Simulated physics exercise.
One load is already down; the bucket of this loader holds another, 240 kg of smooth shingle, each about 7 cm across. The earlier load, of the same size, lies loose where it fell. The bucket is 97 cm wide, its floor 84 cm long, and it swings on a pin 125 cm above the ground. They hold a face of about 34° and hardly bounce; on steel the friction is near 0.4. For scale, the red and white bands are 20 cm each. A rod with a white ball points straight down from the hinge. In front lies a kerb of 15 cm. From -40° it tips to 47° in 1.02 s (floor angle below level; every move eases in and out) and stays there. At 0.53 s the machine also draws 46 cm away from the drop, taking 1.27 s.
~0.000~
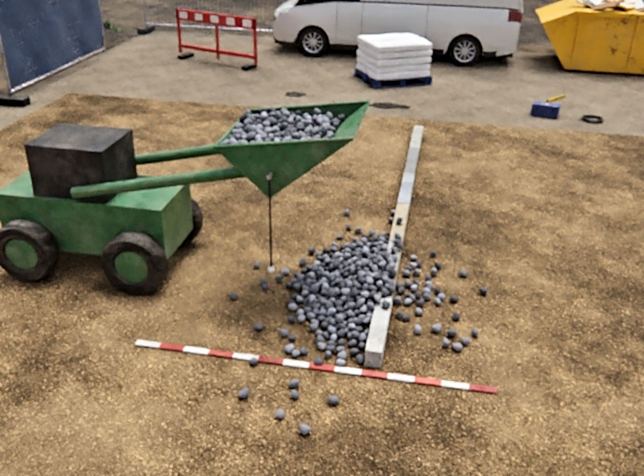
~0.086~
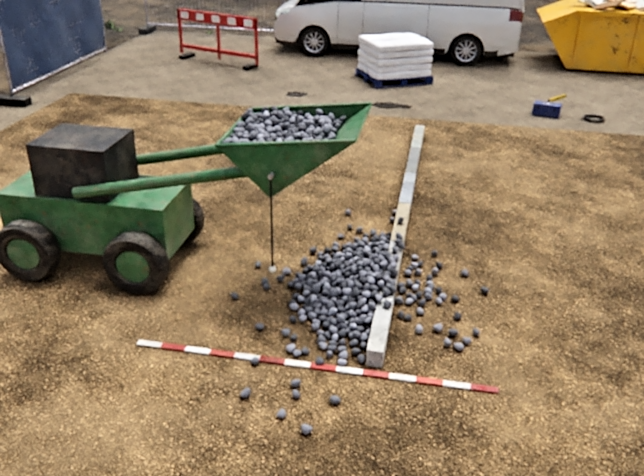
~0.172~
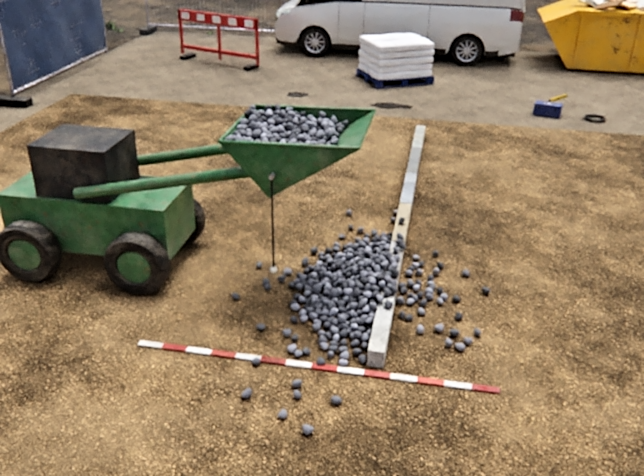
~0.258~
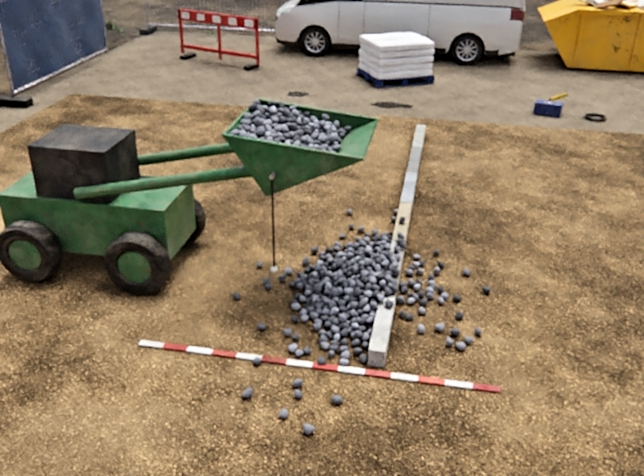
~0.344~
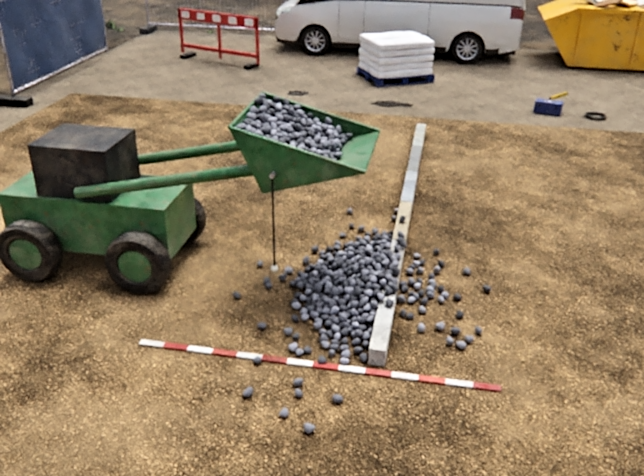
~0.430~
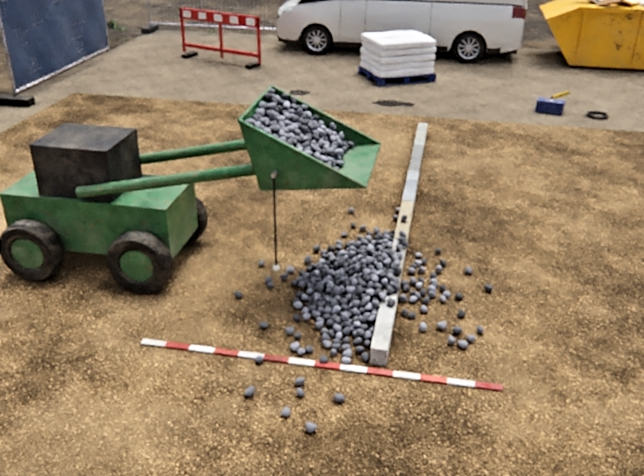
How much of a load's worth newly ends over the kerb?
About 7 per cent.
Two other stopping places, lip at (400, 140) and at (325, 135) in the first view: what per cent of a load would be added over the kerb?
Near 50 per cent from the first place, 0 from the second.
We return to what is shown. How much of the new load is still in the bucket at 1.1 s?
About 25 per cent.
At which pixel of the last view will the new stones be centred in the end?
Near (340, 273).
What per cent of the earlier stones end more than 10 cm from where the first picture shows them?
Roughly 25 per cent of them.
After 0.8 s the floor is at 33°; in per cent of one load, 99 in the bucket, 93 on this side of the kerb, 8 over the kerb; the foremost stones are at (469, 313).
After 1.1 s the floor is at 47°; in per cent of one load, 24 in the bucket, 169 on this side of the kerb, 8 over the kerb; the foremost stones are at (469, 313).
After 2.2 s the floor is at 47°; in per cent of one load, 0 in the bucket, 186 on this side of the kerb, 15 over the kerb; the foremost stones are at (510, 300).
After 4.7 s the floor is at 47°; in per cent of one load, 0 in the bucket, 186 on this side of the kerb, 15 over the kerb; the foremost stones are at (515, 299). Net gain over the kerb, 7.
